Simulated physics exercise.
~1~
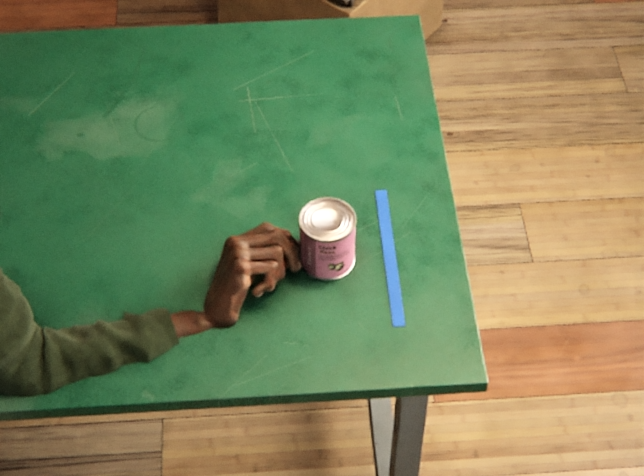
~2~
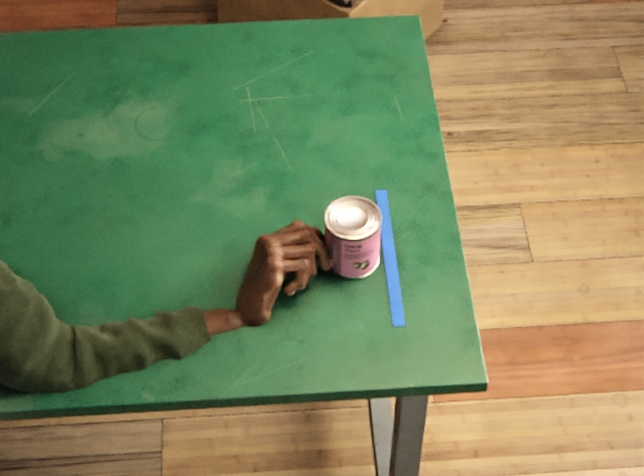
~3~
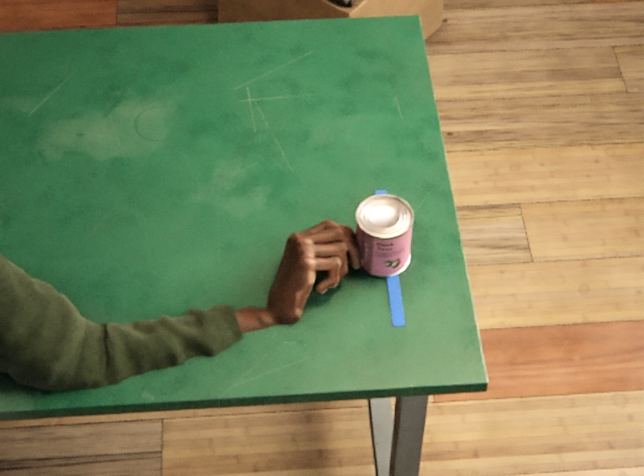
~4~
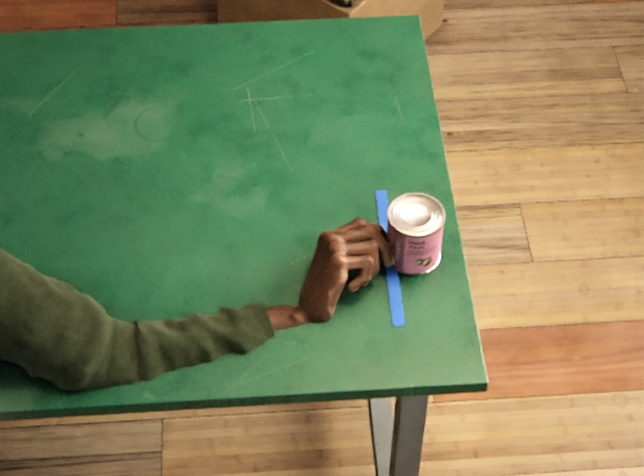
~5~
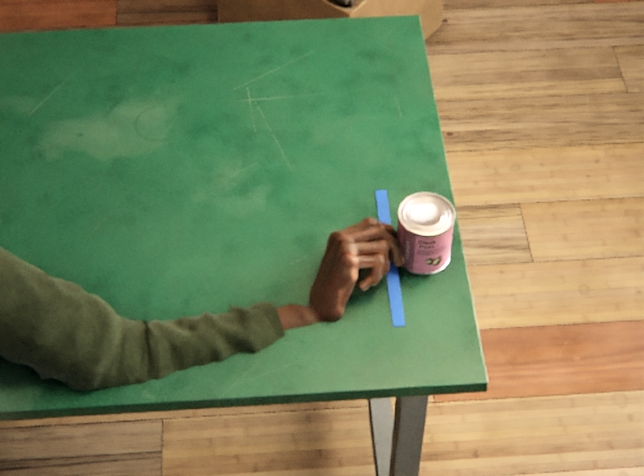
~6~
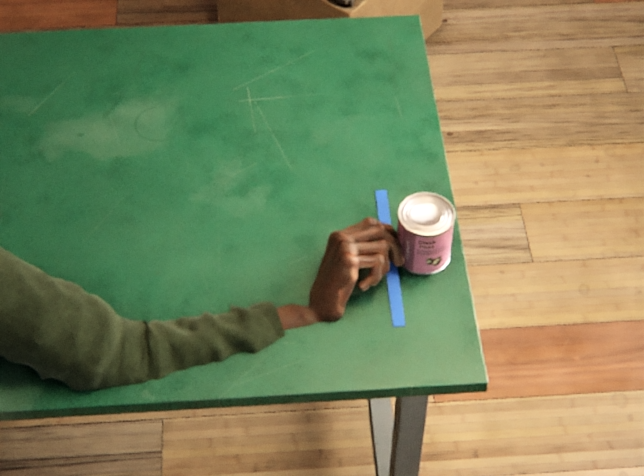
A hand in a green sleeve pushing a pink can right across a green table, past blue tape, stopping near the edge.
